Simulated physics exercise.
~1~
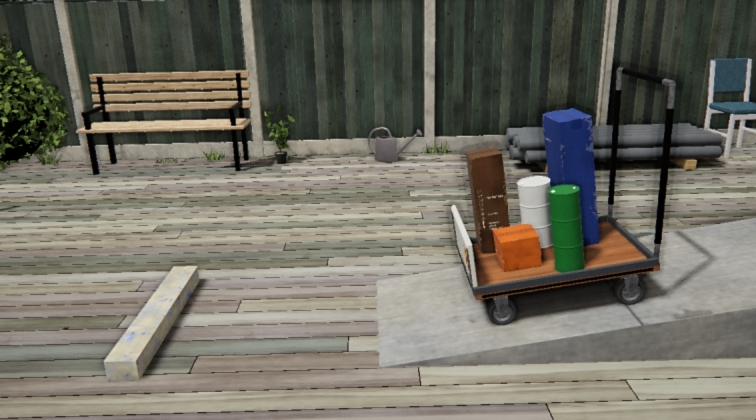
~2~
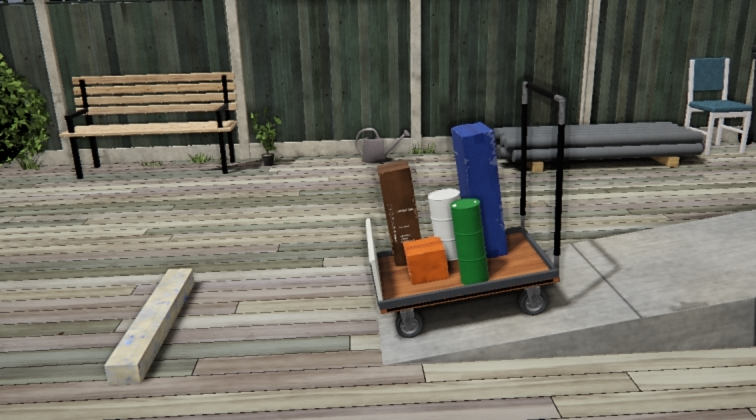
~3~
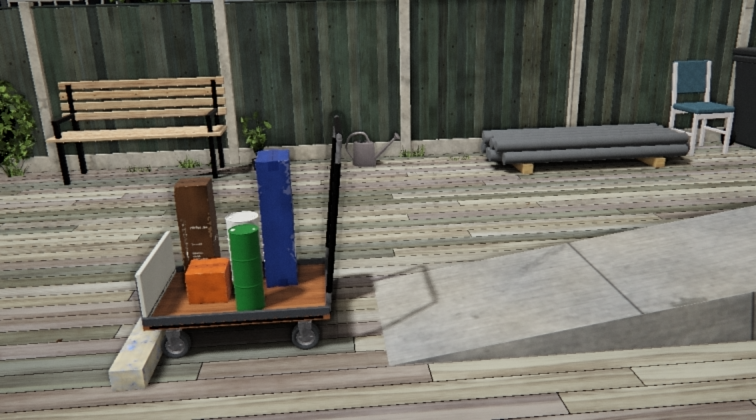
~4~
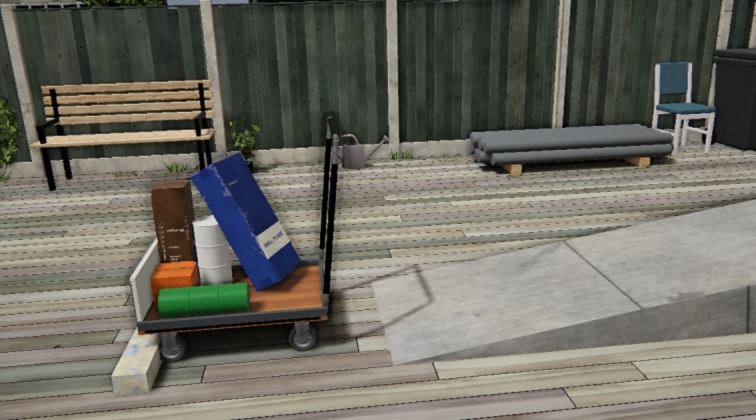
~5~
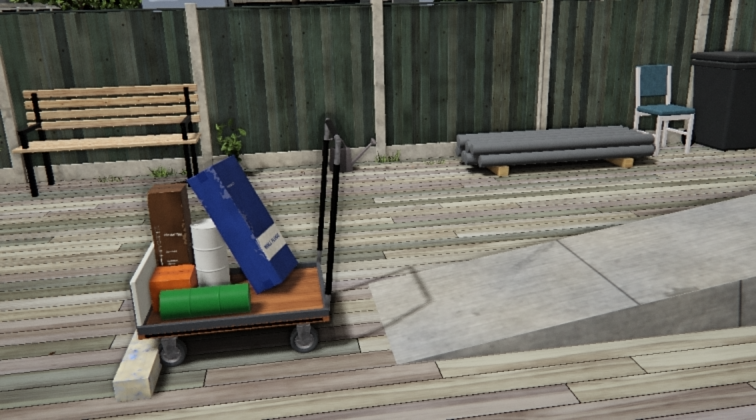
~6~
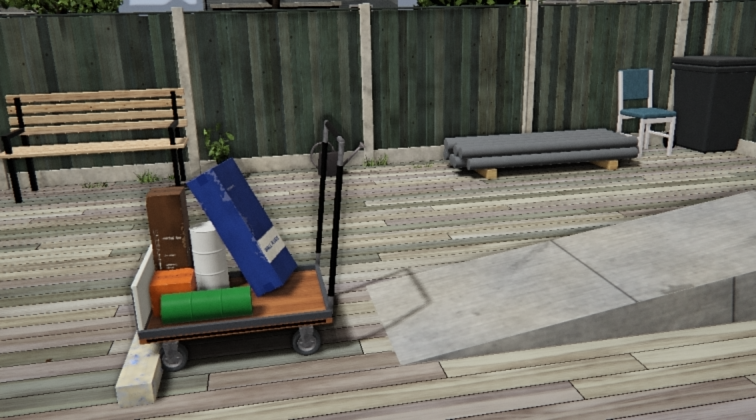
Loaded trolley rolling left off a ramp to a wooden kerb, green canister toppling onto its side and blue box left leaning.
